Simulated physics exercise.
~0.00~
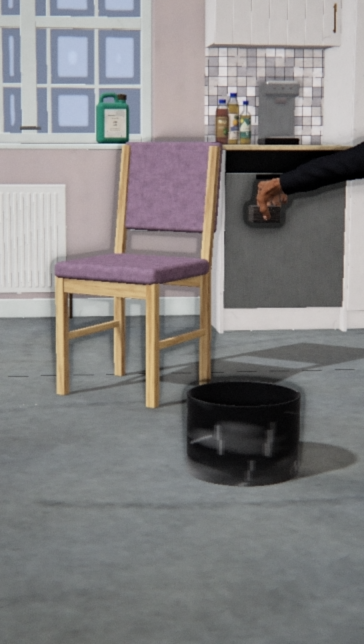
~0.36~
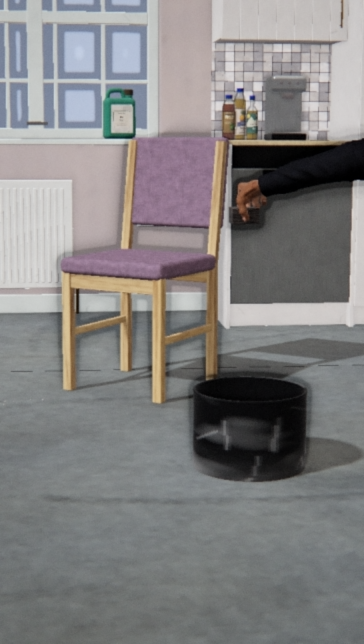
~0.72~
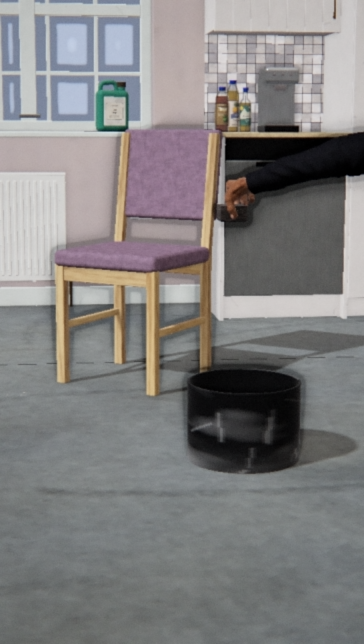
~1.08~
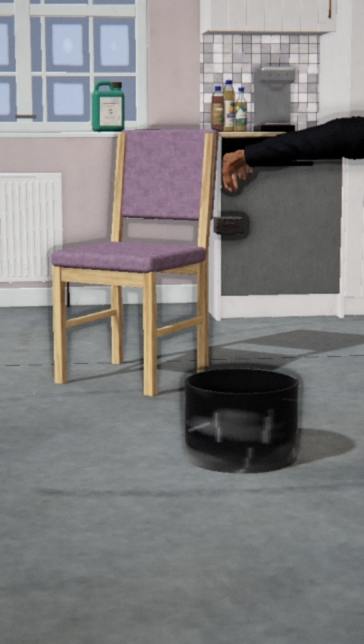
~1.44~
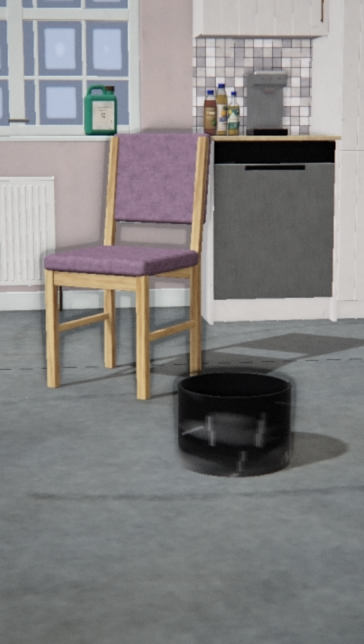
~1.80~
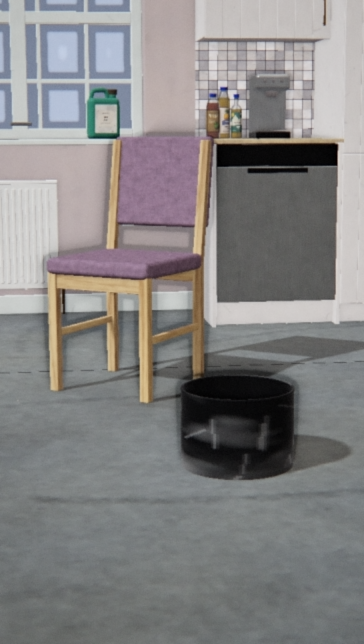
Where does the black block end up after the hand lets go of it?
It lands inside the round black container below. It is out of sight at the end, and none of the floor in view around the container has a block on it.
